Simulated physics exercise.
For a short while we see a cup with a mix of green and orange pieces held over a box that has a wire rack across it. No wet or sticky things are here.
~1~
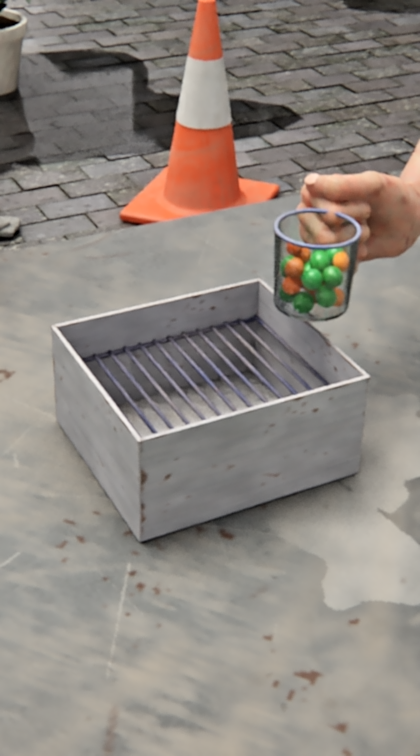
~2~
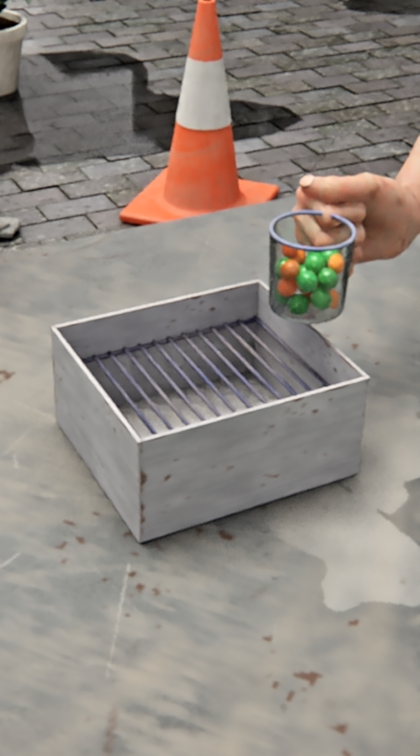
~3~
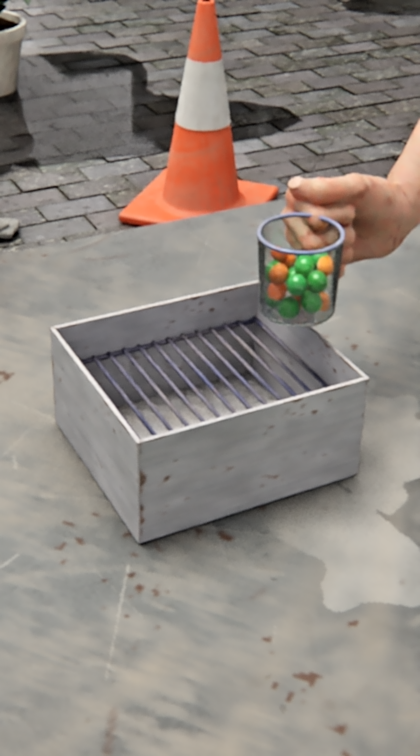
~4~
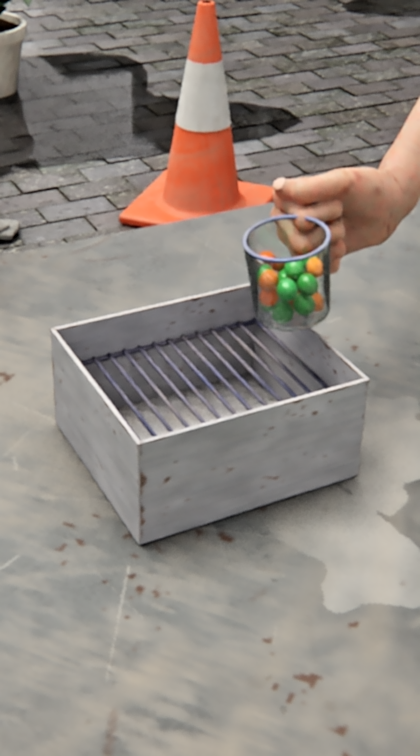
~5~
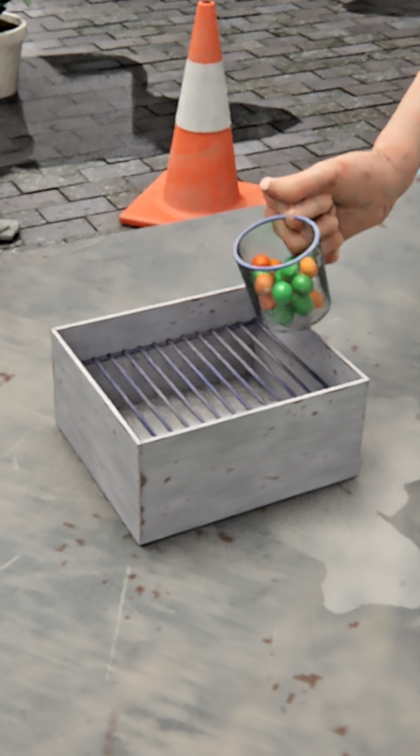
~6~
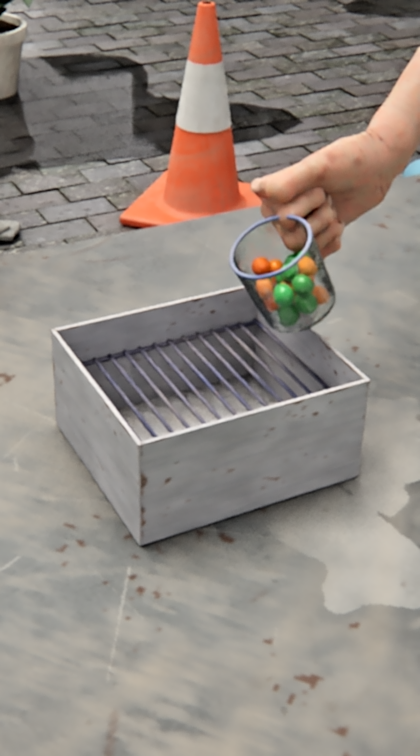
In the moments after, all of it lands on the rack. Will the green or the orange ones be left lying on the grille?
Result: Green pieces are stopped by the grid, orange pieces are stopped by the grid.
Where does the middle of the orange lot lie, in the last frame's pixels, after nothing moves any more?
Its middle comes to rest at about (208, 368) in the final picture.
Then, 0.27 s after the last picture, green ones, all in the cup; orange ones, all in the cup.
Then, 0.61 s after the last picture, green ones, all in the cup; orange ones, all in the cup.
Then, 0.98 s after the last picture, green ones, about half in the cup, about half on or over the wires; orange ones, about half in the cup, about half on or over the wires.
At rest, green ones, all on the wires, none under the rack; orange ones, all on the wires, none under the rack.
